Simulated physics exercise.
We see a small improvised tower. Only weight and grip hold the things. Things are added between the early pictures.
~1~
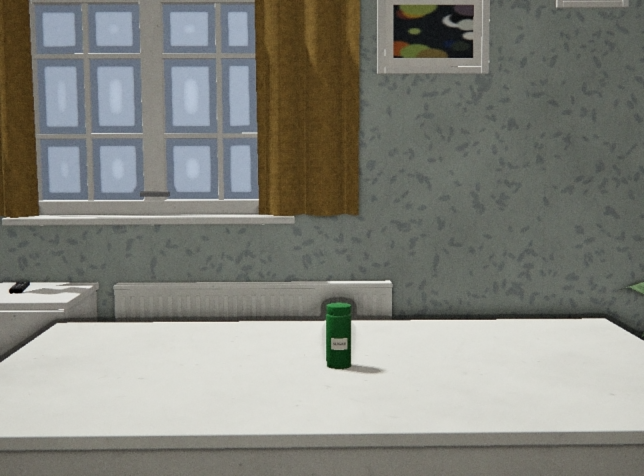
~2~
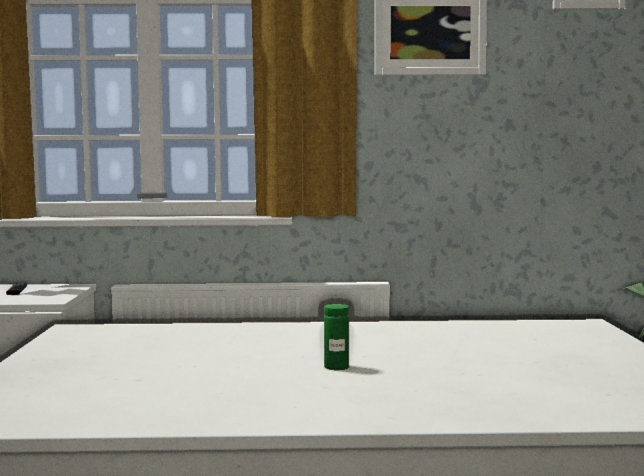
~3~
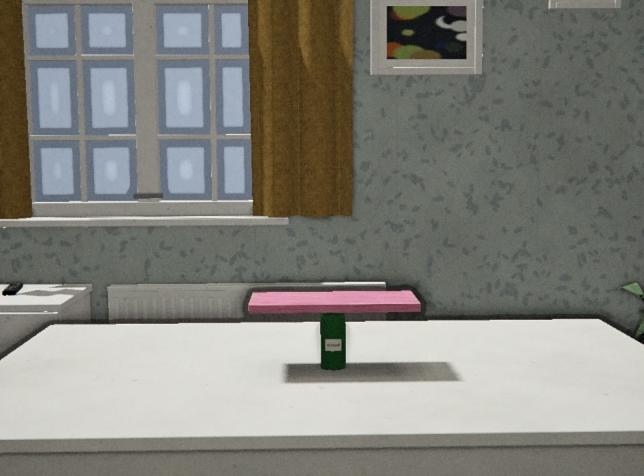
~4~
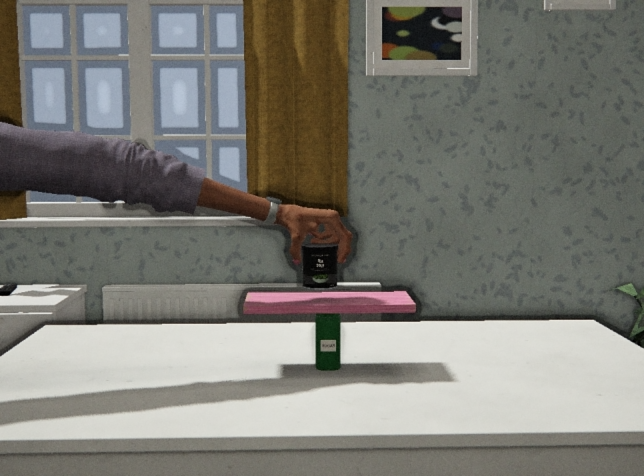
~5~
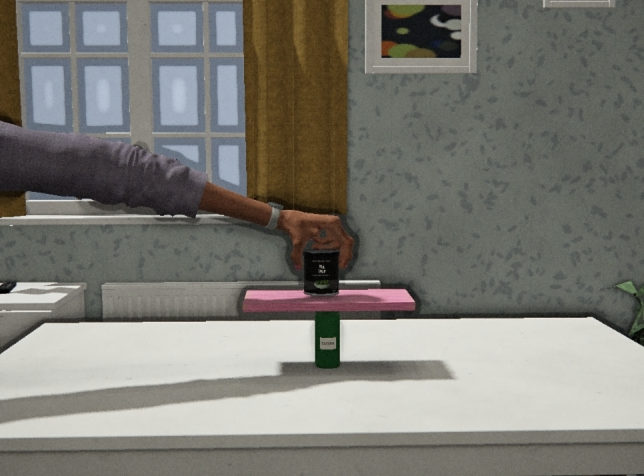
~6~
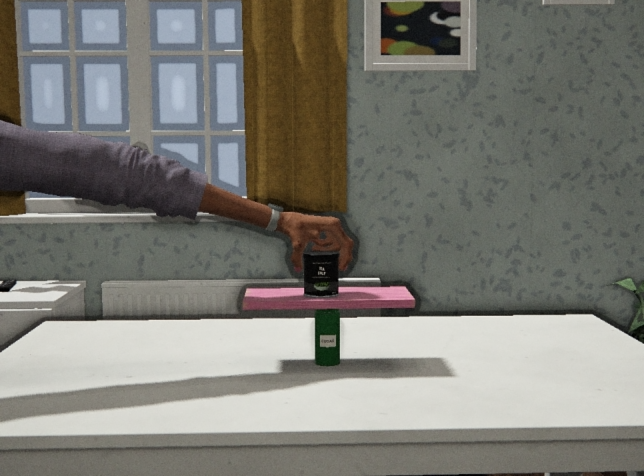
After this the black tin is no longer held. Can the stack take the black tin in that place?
In the end the stack stays up.
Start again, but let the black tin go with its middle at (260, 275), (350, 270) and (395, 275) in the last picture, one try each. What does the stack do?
In the first case it comes apart; in the second case it stays up; in the third case it gives way.
Then, 0.30 s later than the last frame, all is still.
Then, 1.00 s later than the last frame, black tin resting near (321, 275).
When it is over, all 3 as before. End places, in pixels of the last picture, black tin near (321, 275). The stack keeps its balance.
